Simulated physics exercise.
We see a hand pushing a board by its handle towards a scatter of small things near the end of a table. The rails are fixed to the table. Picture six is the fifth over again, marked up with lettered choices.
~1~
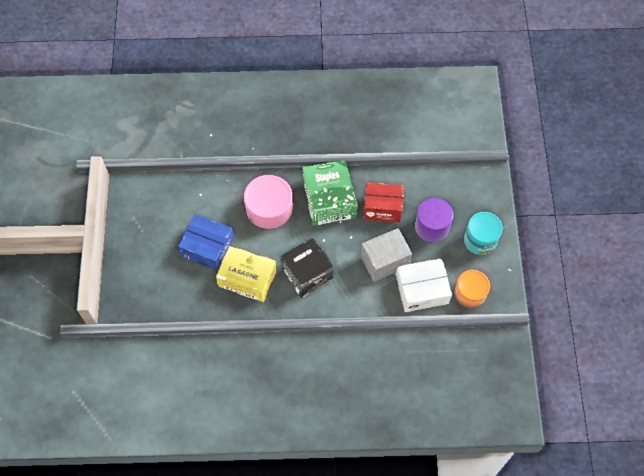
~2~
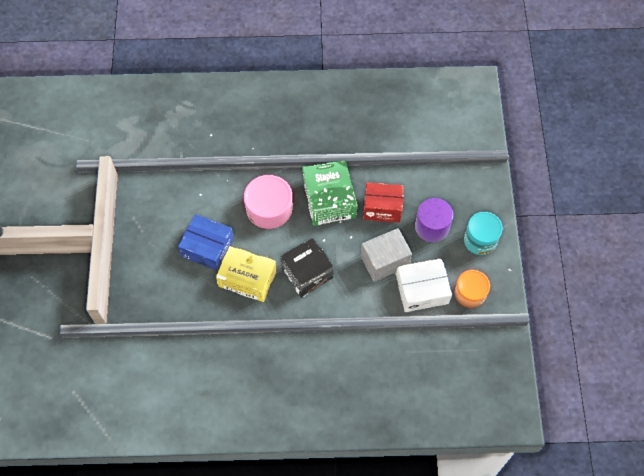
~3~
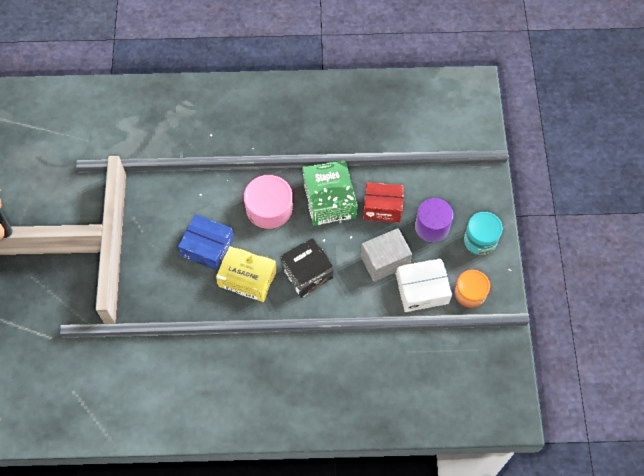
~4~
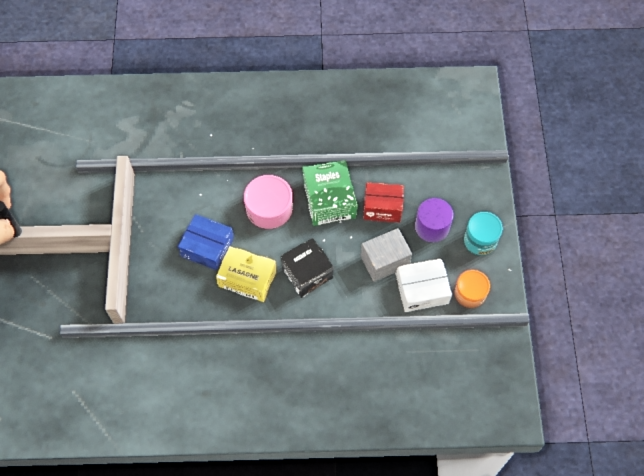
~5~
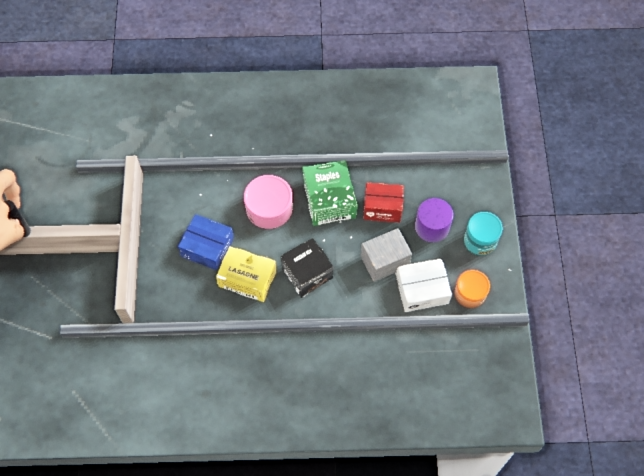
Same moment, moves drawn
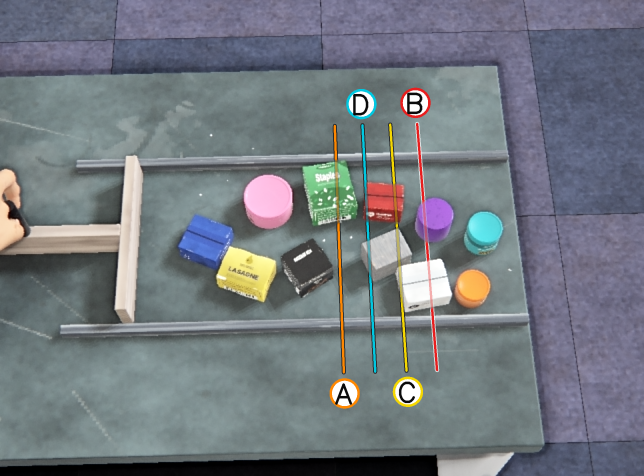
A wooden board with a long handle slides slowly to the right between two metal rails on a dark table, as a hand gripping the handle comes into view at the left edge. The board edges closer to the scattered colourful boxes and tubs, which stay still, a gap remaining before the blue box.
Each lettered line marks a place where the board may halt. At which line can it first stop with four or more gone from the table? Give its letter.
It must go as far as B.
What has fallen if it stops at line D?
The turquoise jar.
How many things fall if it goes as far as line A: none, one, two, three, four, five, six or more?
The count is none.
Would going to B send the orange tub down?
Yes.
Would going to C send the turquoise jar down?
Yes.
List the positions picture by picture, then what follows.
Orange tub (472, 289); grey block (386, 255); purple pot (434, 220), in the first picture.
Board (98, 230); black packet (308, 267), in the second picture.
Board (107, 230); white box (424, 286), in the third picture.
Board (117, 230); green box (329, 192), in the fourth picture.
Board (126, 229); blue box (207, 242); pink jar (268, 202); orange tub (472, 289), in the fifth picture.
On the copy, A at (339, 242); B at (427, 239); C at (398, 240); D at (368, 241).
On B. First, board (234, 227); pink jar (276, 193); yellow packet (269, 279).
Then, board (341, 224); turquoise jar (516, 246); orange tub (489, 293).
Finally, board (425, 222); purple pot over the edge; red box over the edge; six fallen.
By contrast, A drops none; C drops only three; D drops only one.
